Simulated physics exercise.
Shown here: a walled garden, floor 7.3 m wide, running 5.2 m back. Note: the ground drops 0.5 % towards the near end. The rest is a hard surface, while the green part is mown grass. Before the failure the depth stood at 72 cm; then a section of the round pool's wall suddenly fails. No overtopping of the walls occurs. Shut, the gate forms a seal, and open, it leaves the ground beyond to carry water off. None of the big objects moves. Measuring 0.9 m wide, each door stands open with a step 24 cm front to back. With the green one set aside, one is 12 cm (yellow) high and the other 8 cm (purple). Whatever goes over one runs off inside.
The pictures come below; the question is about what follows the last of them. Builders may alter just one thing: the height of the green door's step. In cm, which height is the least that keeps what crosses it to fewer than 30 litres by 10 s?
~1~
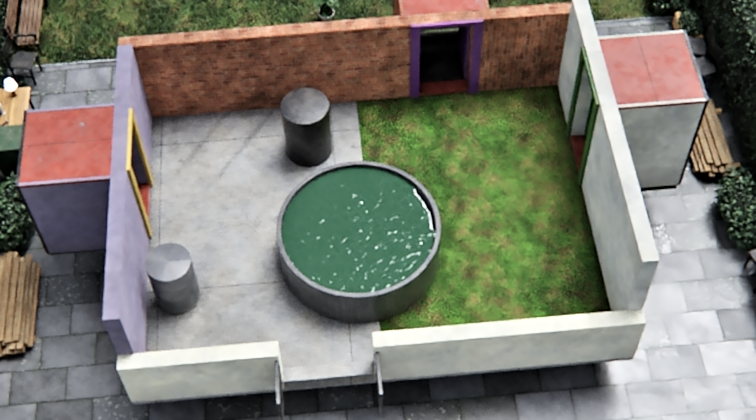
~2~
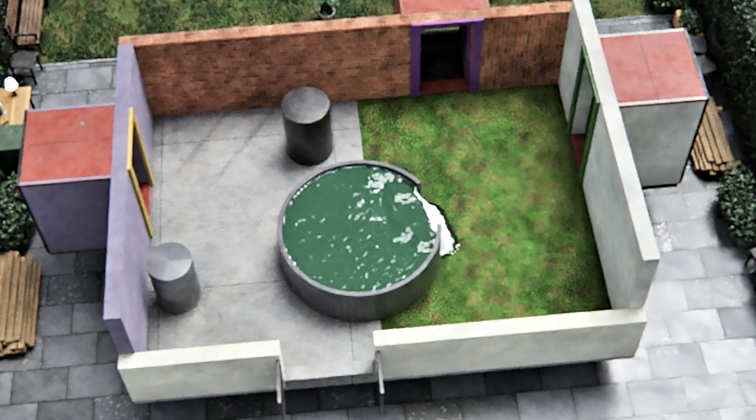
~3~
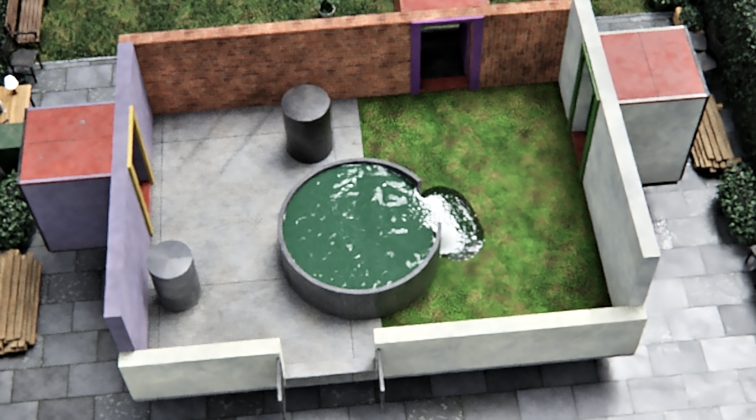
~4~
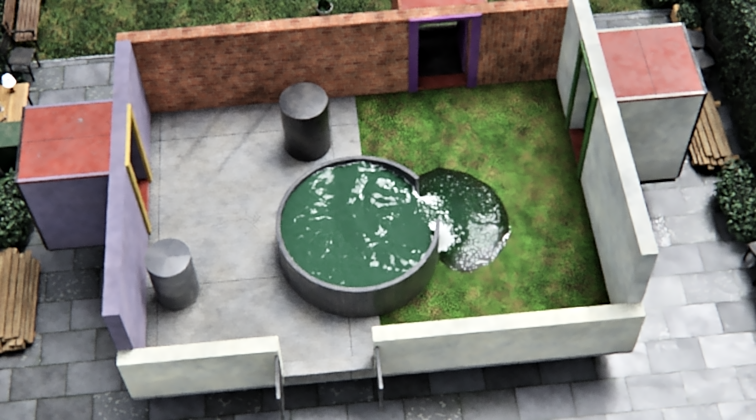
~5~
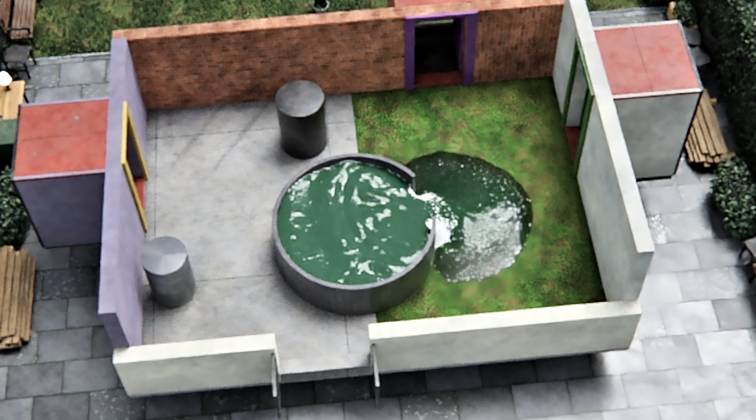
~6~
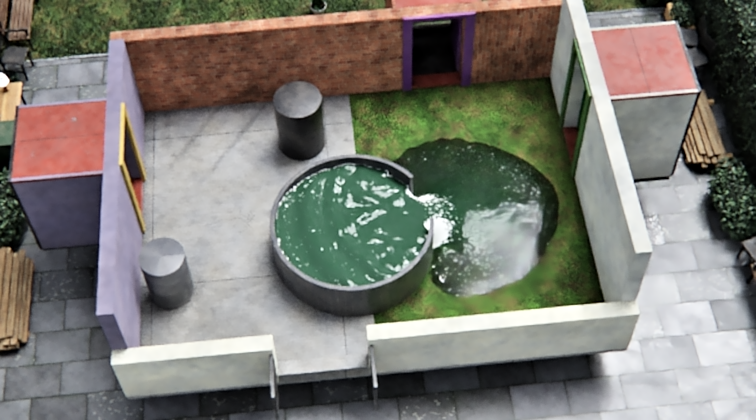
A height of about 16 cm would just do it.
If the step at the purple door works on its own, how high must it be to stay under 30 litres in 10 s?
Purple door, minimum about 7.0 cm.
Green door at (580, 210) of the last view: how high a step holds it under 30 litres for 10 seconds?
Minimum: Close to 18 cm.
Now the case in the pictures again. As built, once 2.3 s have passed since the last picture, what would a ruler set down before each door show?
Door by door in cm - yellow 0, purple 7, green 18.
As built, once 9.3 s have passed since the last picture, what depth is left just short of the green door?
11.5 cm.
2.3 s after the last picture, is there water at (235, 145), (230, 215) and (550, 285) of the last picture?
Untouched; untouched; soaked.
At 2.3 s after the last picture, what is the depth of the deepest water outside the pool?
About 28 cm at most.
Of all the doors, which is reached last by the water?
Answer: Yellow.
Then, 0.7 s after the last picture water covers 30 % of the floor, deepest (38 cm) near (426, 220); 13 cm at the green door, 1 litre in over its 6 cm step.
Then, 2.3 s after the last picture water covers 45 % of the floor, deepest (28 cm) near (426, 220); 18 cm at the green door, 92 litres in over its 6 cm step.
Then, 9.3 s after the last picture water covers 95 % of the floor, deepest (13 cm) near (595, 330); 12 cm at the green door, 291 litres in over its 6 cm step.
At the green door as built, the water peaked near 21 cm, 1.5 s after the last picture.
Run again over the same 10 s with other heights there, 51 litres in over 14 cm, 8 litres over 19 cm. The limit of 30 litres is kept from about 16 cm up.
